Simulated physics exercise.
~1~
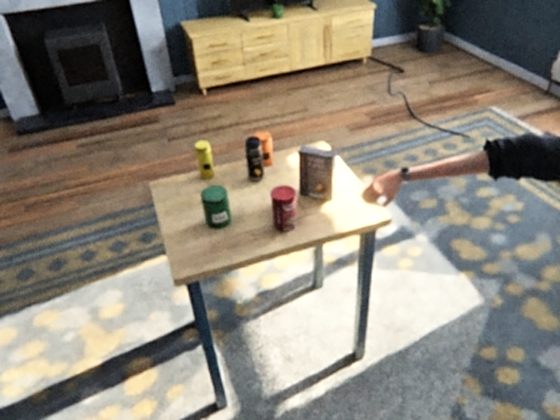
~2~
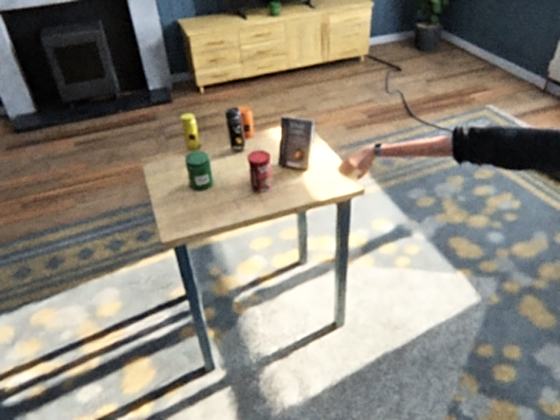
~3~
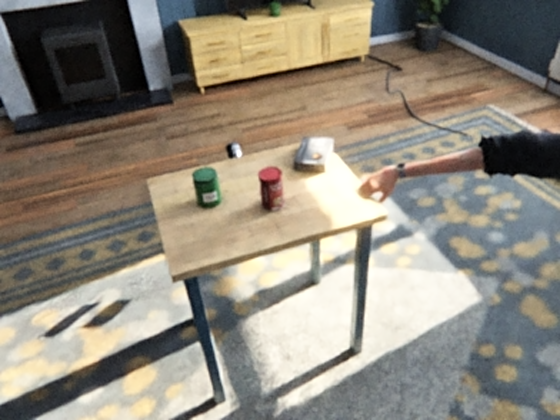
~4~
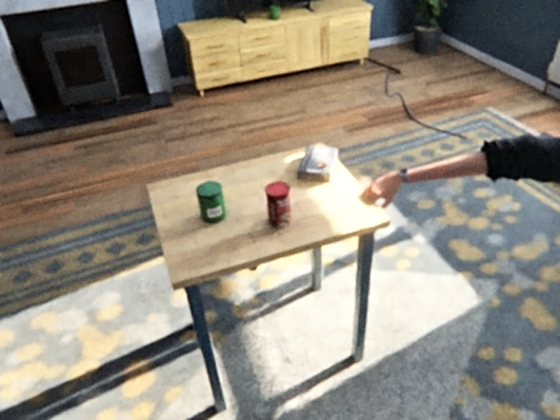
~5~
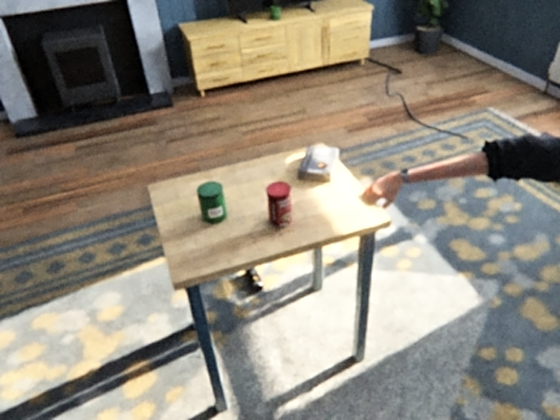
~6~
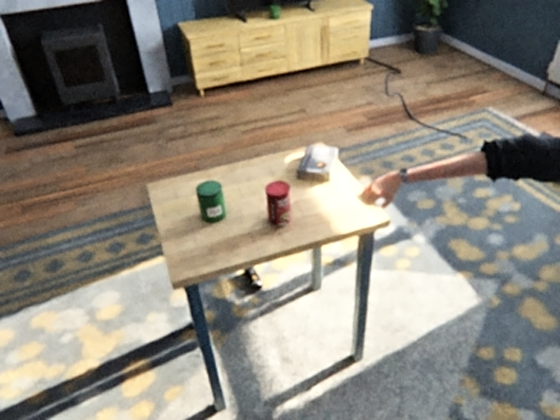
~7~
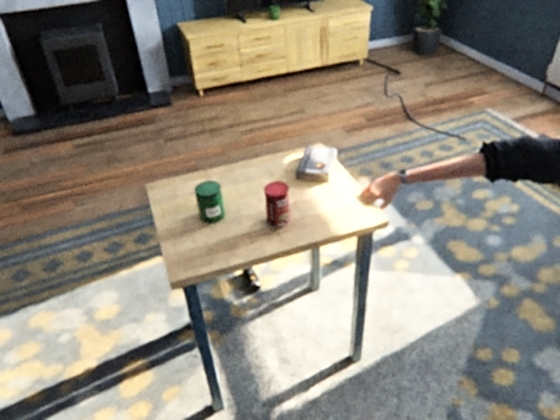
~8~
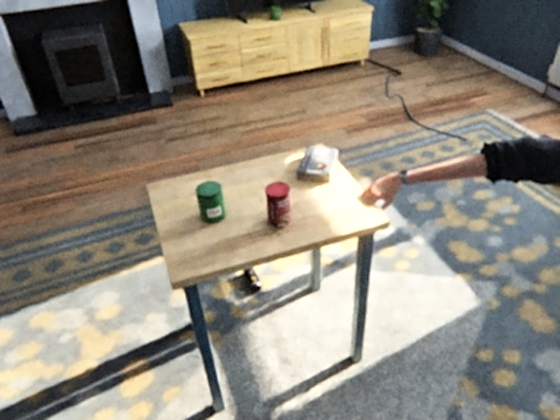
In a sunlit living room with a patterned rug and a fireplace, an outstretched arm reaches to the edge of a small wooden side table holding six items. The table jerks away from the viewer, and the black can begins to lean. It then comes back sharply, the yellow shaker and orange jar disappear from the top, and the black can tumbles upside down beyond the far edge. The grey packet topples onto its side. By the end, the black can lies beneath the table, while the green jar and red tin still stand beside the fallen packet.
